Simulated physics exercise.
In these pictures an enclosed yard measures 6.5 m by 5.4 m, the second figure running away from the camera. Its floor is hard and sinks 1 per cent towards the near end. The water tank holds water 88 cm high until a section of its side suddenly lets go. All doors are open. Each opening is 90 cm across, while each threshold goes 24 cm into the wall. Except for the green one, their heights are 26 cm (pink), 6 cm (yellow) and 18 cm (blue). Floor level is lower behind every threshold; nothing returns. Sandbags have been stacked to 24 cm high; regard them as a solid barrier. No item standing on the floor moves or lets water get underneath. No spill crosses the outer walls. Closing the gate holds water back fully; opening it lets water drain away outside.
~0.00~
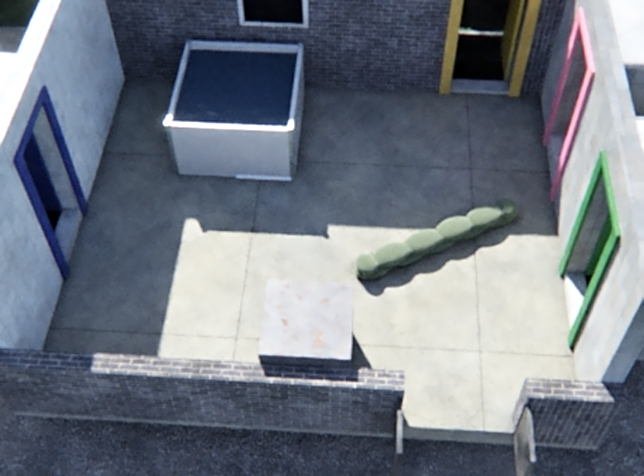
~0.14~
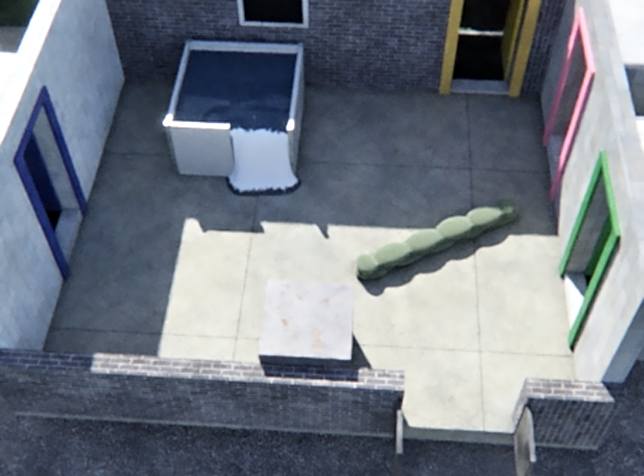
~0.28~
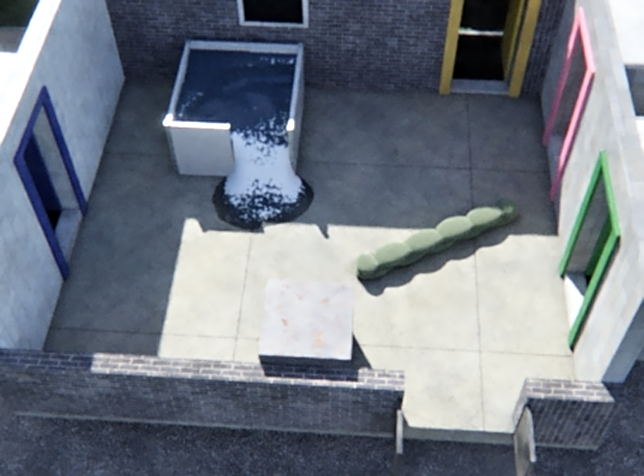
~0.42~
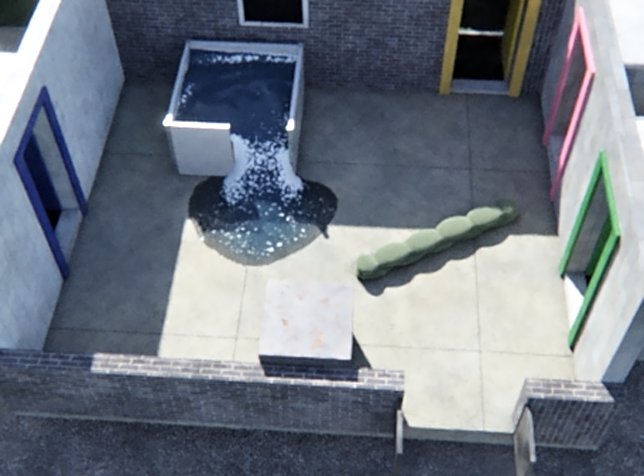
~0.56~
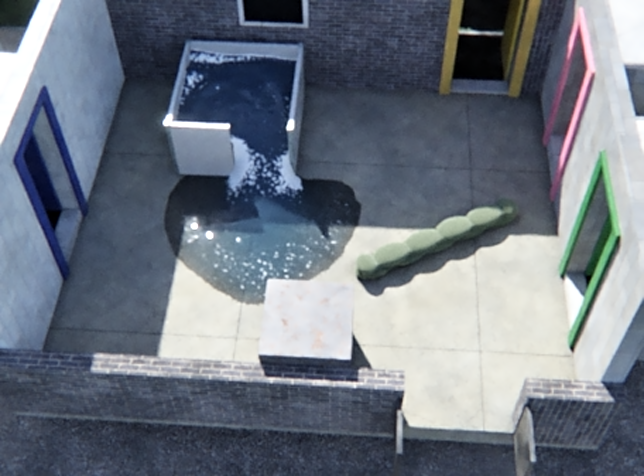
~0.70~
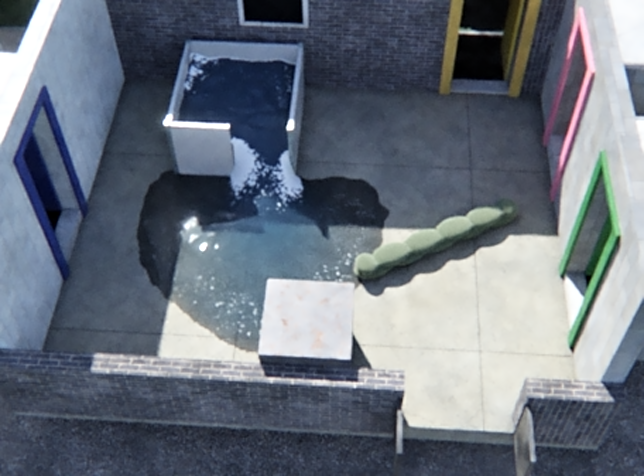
Water pouring from a gap in the front of a white-walled tank and spreading across a walled yard, reaching a pale block.
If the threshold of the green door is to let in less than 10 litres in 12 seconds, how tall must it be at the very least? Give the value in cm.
At the very least, close to 7.5 cm.
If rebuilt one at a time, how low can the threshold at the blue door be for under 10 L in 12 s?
At the blue door it takes roughly 7.5 centimetres.
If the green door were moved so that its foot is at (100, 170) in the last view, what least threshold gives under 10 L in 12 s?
It needs roughly 10.5 cm.
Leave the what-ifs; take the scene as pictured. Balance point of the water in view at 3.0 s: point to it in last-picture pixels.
Centre of the water: Approx. (252, 236) px.
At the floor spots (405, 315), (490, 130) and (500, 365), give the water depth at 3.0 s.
About 6, 1 and 2 cm respectively.
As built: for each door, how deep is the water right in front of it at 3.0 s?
Pink door 4 cm, yellow door 0 cm, blue door 6 cm, green door 11 cm.
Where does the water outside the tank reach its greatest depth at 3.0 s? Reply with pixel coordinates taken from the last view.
Look close to (48, 386).
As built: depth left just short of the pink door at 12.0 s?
Some 6.0 cm.
After 1.4 s water covers 35 % of the floor, deepest (42 cm) near (272, 180); it has not reached the green door.
After 3.0 s water covers 60 % of the floor, deepest (32 cm) near (48, 386); 11 cm at the green door, 0 litres in over its 14 cm threshold.
After 12.0 s water covers 95 % of the floor, deepest (11 cm) near (242, 397); 5 cm at the green door, 0 litres in over its 14 cm threshold.
At the green door as built, the water arrived by 2.5 s and peaked near 11 cm at 3.2 s.
With a threshold of 7 cm, 15 litres would have come in within the 12 s; with 9.5 cm, 2 litres. So under 10 litres takes about 7.5 cm.
